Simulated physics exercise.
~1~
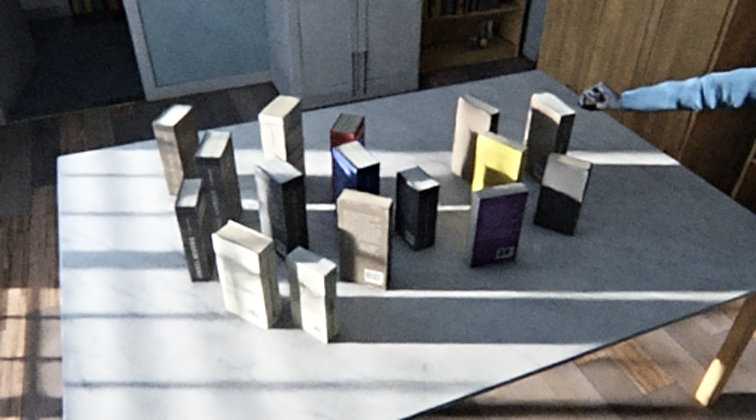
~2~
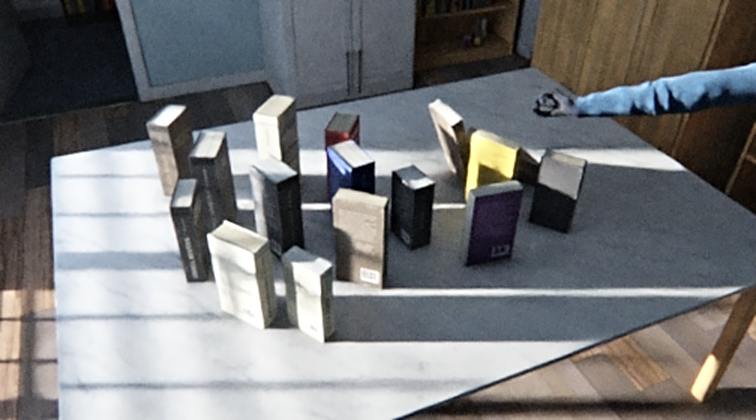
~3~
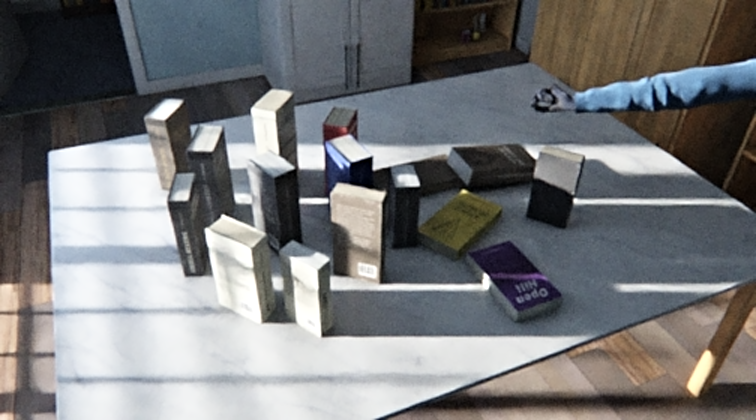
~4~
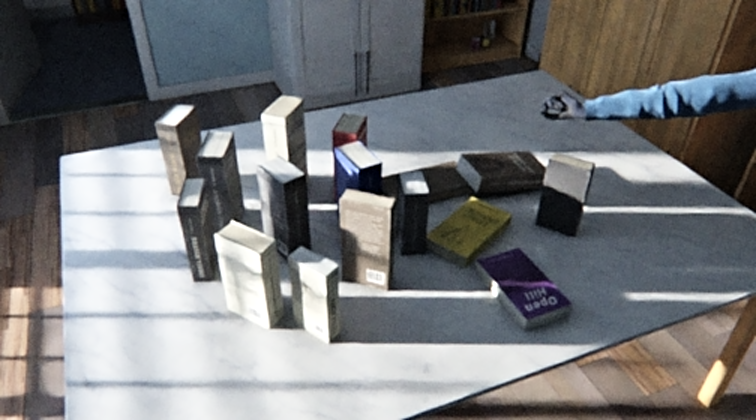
Book at the table's far right toppling leftward after a hand's push, knocking over three others, including yellow and purple; red stays upright.
